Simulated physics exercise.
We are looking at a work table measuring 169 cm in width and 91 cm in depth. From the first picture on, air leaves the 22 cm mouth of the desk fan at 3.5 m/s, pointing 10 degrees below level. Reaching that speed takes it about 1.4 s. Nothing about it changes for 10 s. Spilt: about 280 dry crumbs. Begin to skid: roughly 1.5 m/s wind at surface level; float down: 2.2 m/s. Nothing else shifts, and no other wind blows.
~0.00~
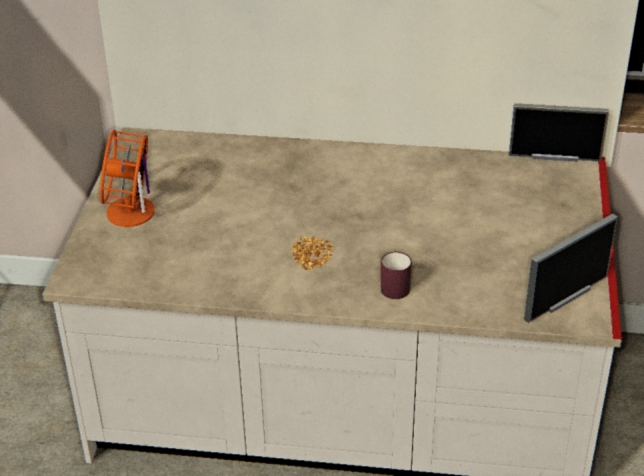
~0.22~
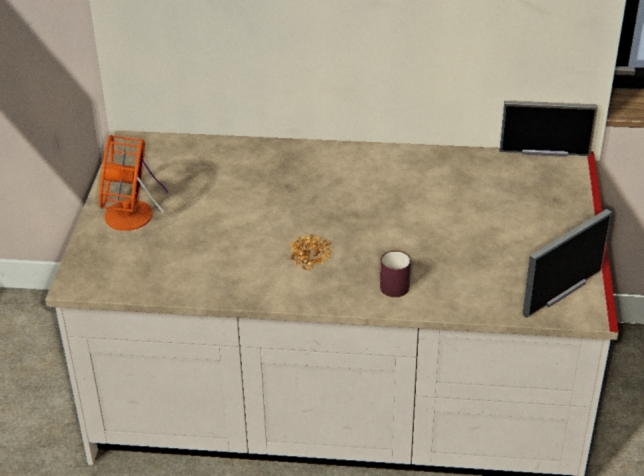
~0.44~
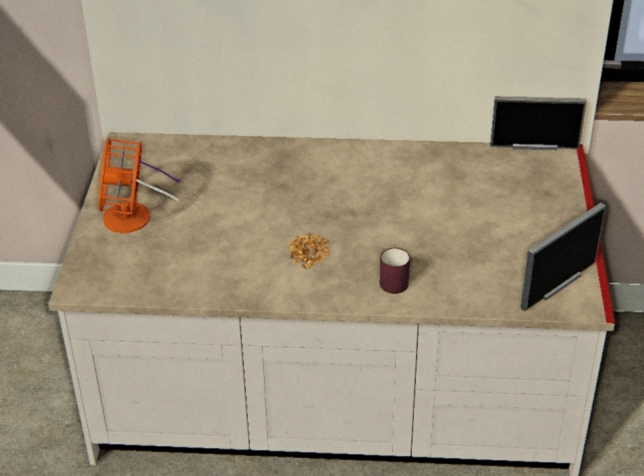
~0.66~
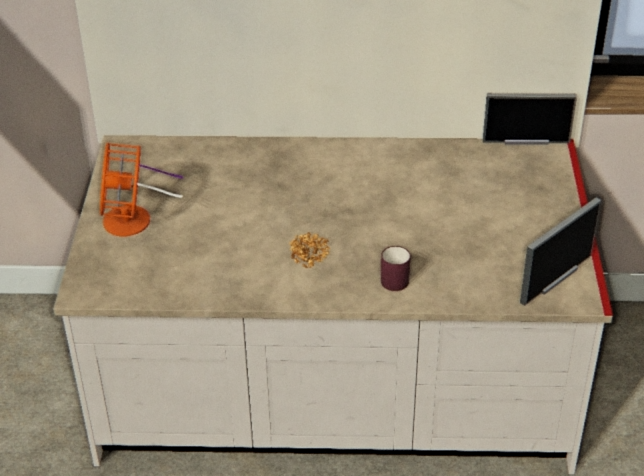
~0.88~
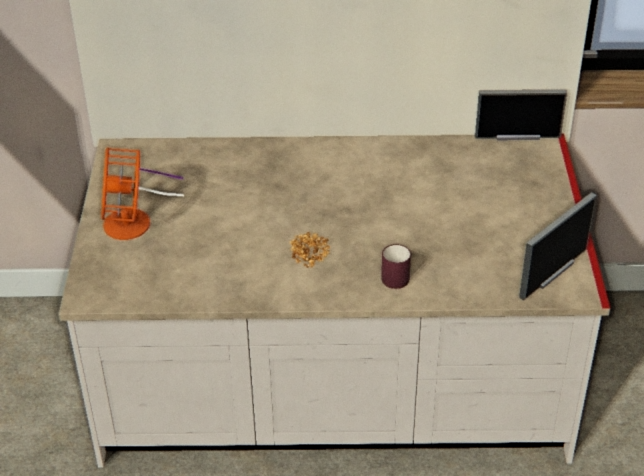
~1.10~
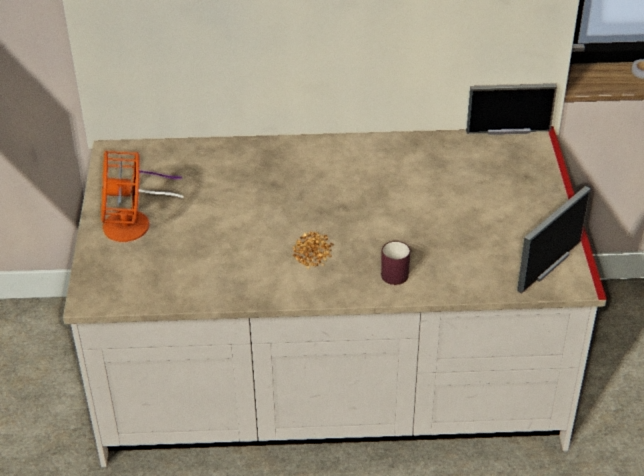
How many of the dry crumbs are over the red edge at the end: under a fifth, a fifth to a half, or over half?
Looking at the red edge, the share there is under one fifth.
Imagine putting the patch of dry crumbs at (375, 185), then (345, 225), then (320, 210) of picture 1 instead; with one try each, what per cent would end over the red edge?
Roughly 90 %, then 80 %, then 100 %.
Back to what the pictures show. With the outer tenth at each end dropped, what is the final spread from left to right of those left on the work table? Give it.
Spread, left to right: Approx. 60 cm.
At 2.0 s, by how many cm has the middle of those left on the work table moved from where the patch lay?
It works out to close to 35 cm.
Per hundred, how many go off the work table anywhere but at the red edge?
About 2 %.
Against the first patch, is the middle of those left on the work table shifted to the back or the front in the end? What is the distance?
Shifted forward by about 10 cm.
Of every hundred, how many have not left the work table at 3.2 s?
Around 100 percent remain.
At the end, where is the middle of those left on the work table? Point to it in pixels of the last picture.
(449, 267).
After 2.0 s, 0 % are over the red edge; the middle of those still in play is near (420, 264); 29 % have settled or left.
After 3.2 s, 0 % are over the red edge; the middle of those still in play is near (432, 266); 35 % have settled or left.
After 5.5 s, 0 % are over the red edge; the middle of those still in play is near (441, 267); 41 % have settled or left.
After 10.0 s, at the end, 0 % are over the red edge; the middle of those still in play is near (449, 267).
